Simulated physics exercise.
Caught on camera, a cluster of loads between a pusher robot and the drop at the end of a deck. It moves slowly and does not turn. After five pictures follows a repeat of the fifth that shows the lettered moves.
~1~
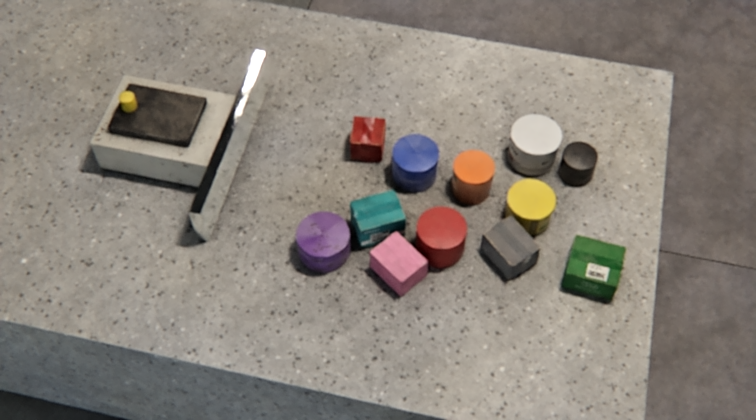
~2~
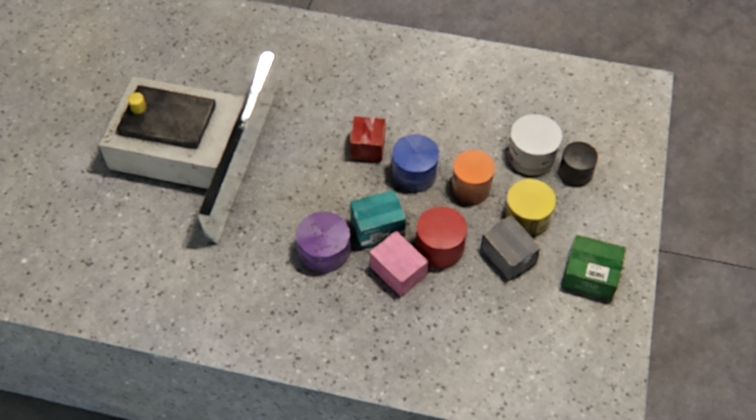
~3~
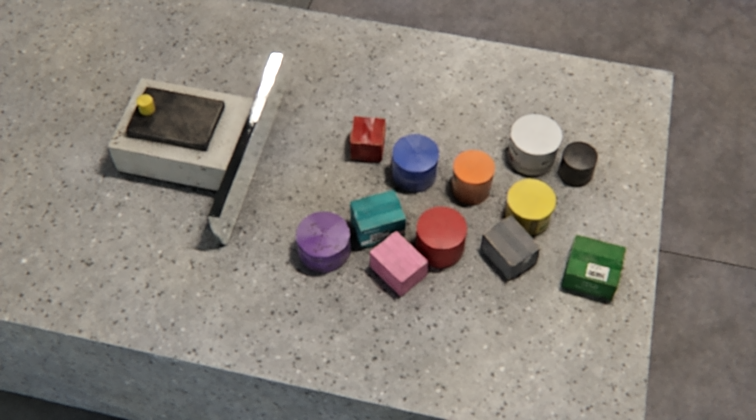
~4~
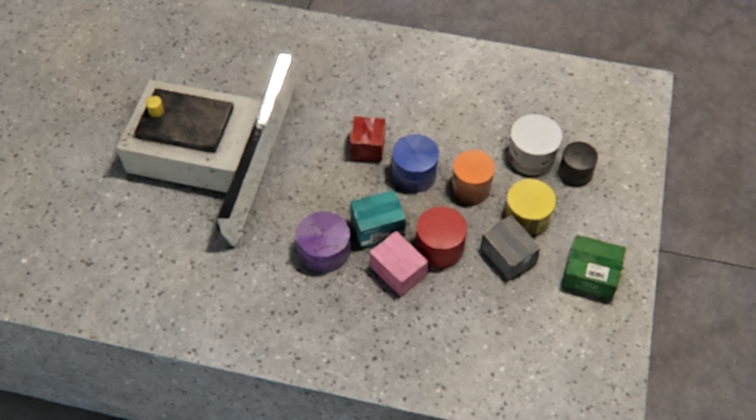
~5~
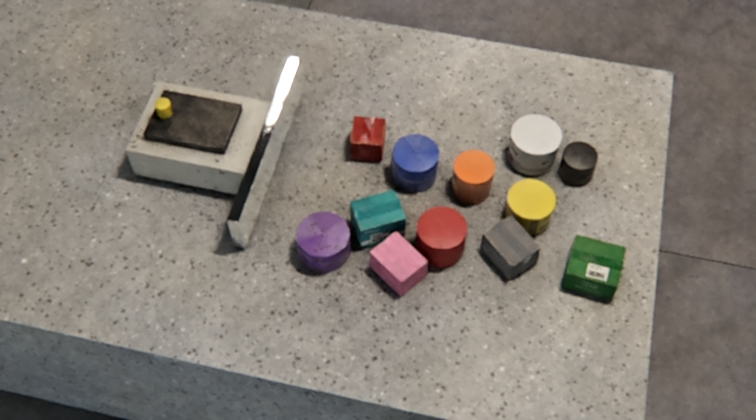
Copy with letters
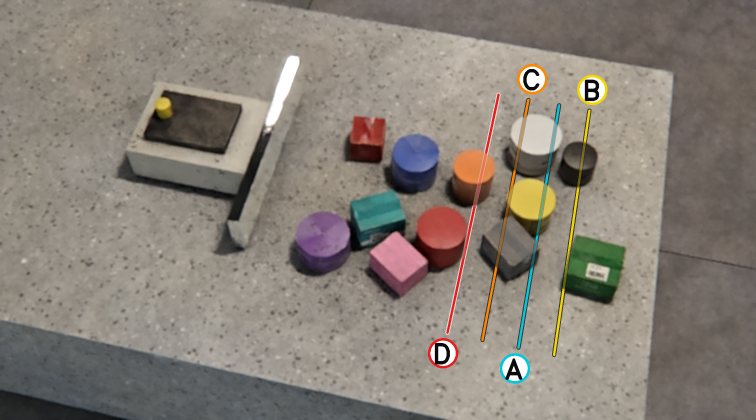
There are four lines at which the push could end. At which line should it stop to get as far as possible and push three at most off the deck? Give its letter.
As far as mark B.
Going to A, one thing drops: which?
The green parcel goes over.
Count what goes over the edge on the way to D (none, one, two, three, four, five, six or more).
In all, none.
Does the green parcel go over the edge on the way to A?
Yes.
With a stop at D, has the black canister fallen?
By then, no.
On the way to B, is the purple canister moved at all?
Yes.
On the copy, A at (540, 216); B at (573, 223); C at (507, 210); D at (475, 204).
On B. First, robot (308, 142); pink crate (433, 276); purple canister (385, 261).
Then, robot (418, 163); green parcel (631, 277); yellow pail (619, 217).
Finally, robot (505, 179); grey parcel over the edge; green parcel over the edge; three fallen.
By contrast, A is within the limit but short; C is within the limit but short; D is within the limit but short.
